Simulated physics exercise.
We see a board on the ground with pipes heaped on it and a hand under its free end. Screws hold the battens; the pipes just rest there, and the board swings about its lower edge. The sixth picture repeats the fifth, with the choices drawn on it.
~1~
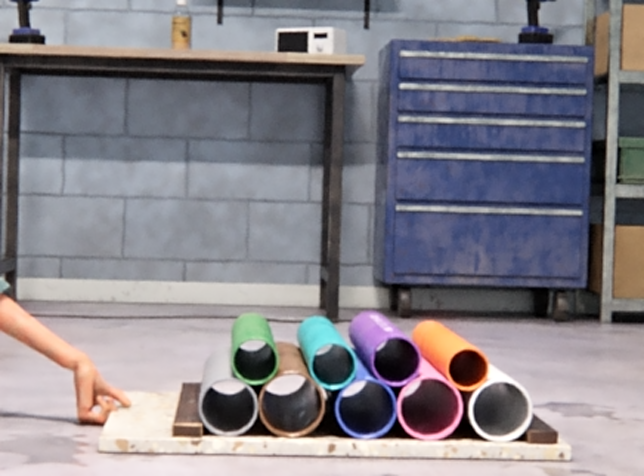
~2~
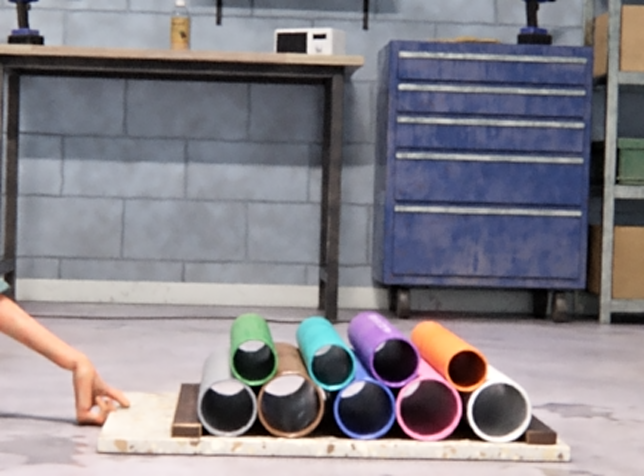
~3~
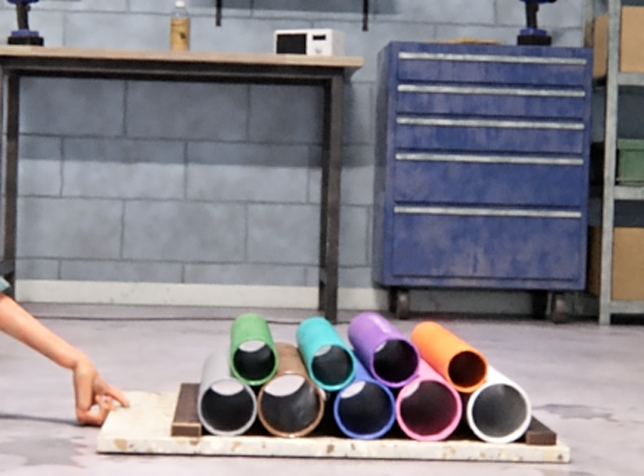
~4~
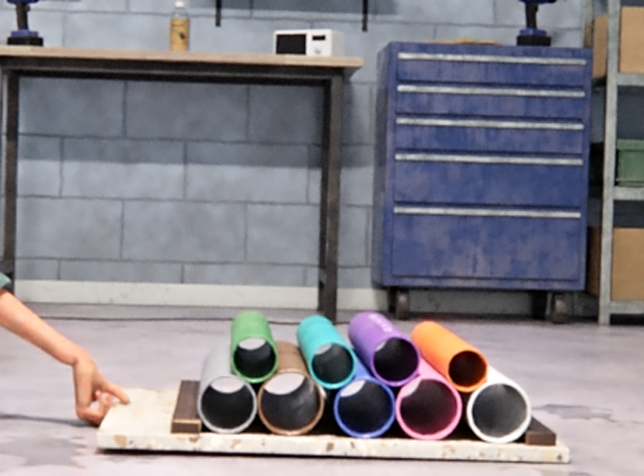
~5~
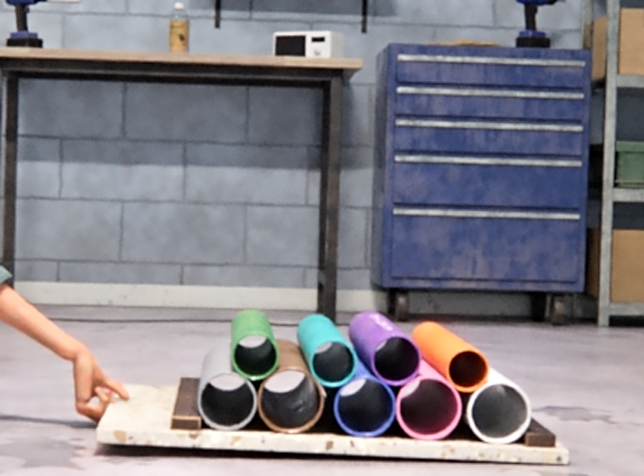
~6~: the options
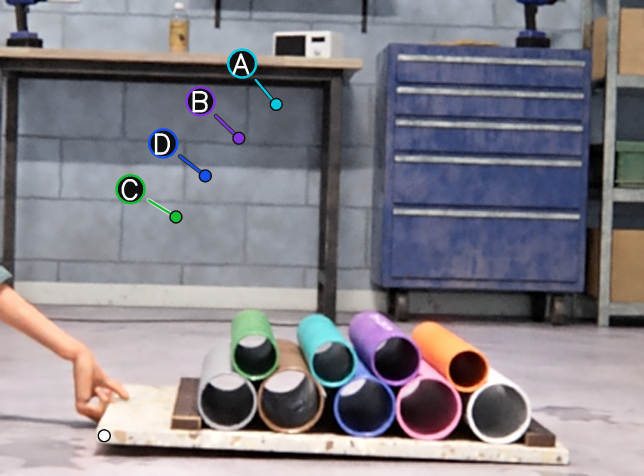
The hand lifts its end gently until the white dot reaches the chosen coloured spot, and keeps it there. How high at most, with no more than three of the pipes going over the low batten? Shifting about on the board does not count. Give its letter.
At most to C.
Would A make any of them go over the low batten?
At A: Yes.
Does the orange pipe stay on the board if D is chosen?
No.
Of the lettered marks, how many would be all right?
One of the four.
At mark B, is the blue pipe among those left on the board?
No.
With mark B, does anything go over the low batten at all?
Yes, at B.
On the marked copy, A at (276, 104); B at (239, 138); C at (176, 217); D at (206, 176); the white dot at (104, 436).
With C. Early on, board at 17°.
Further on, board at 30°.
At the end, board at 30°, none over the low batten.
As for the rest, A nine over the low batten; B nine over the low batten; D nine over the low batten.
